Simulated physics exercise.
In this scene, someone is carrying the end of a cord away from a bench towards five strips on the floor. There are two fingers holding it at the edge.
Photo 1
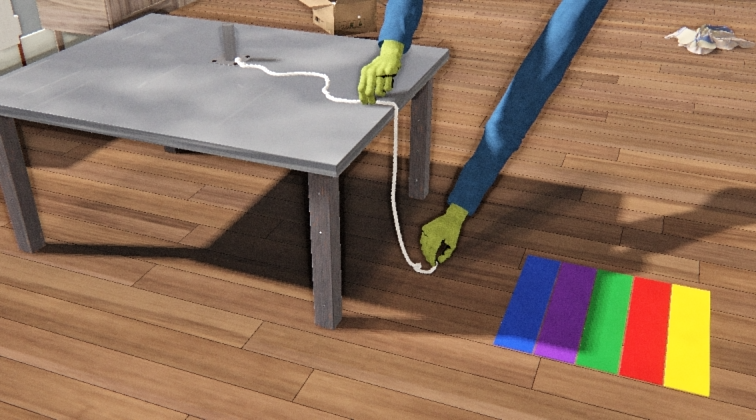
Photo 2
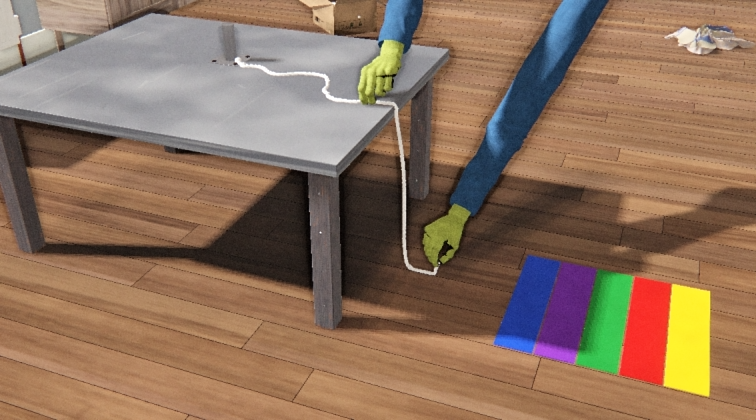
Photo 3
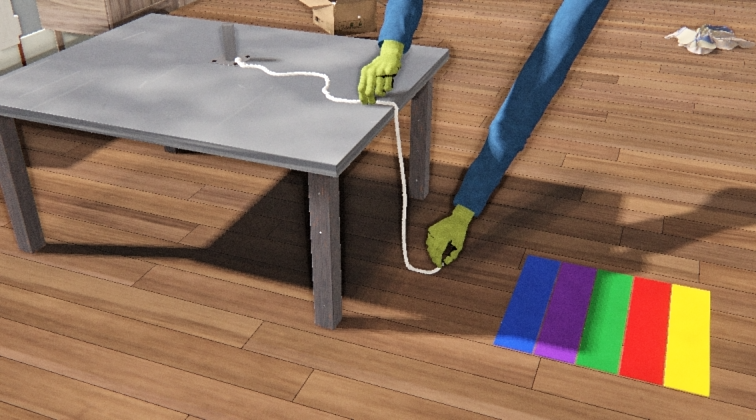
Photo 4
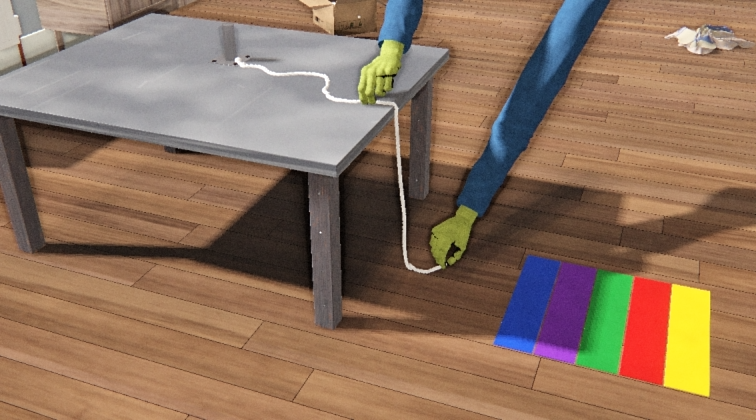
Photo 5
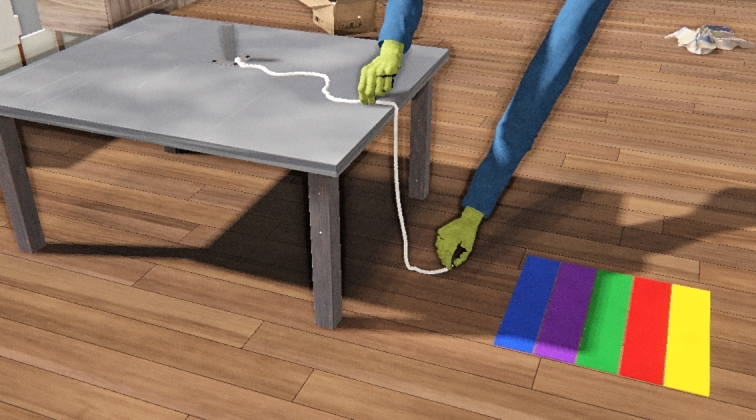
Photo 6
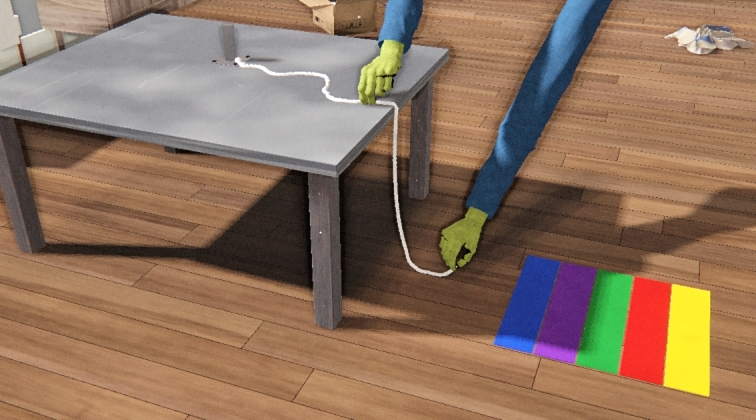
A green-gloved hand on a blue-sleeved arm draws the end of a white cord slowly and slightly rightward, low above a wooden floor, seen from above in a fixed view. The cord winds across a grey table at left, where another green-gloved hand holds it at the edge, and hangs down beside it. Blue, purple, green, red and yellow strips lie at right as the hanging cord shifts slightly.
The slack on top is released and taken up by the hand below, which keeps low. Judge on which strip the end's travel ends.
Its travel ends on the green strip.
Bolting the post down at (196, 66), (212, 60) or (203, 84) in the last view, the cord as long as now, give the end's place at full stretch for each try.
The places are (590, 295), (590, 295) and (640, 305).
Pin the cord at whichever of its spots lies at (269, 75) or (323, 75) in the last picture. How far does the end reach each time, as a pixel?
Try one gives about (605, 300); try two, about (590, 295).
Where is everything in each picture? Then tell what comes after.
The first frame shows end (436, 262); blue (519, 330); purple (559, 339); green (600, 349); red (643, 359); yellow (688, 370).
The second frame shows end (439, 263); cord through (249, 67) (312, 74) (329, 97) (396, 114) (404, 185) (405, 253).
The third frame shows end (442, 264).
The fourth frame shows end (446, 264); cord through (249, 67) (312, 74) (329, 97) (396, 114) (401, 185) (405, 253).
The fifth frame shows end (452, 266).
The sixth frame shows end (456, 267); cord through (249, 67) (312, 74) (329, 97) (396, 114) (395, 184) (407, 253).
Soon after, end near (552, 287); over purple.
After that, end near (592, 296); over green.
At the stop, end near (617, 301); over green. Over green.
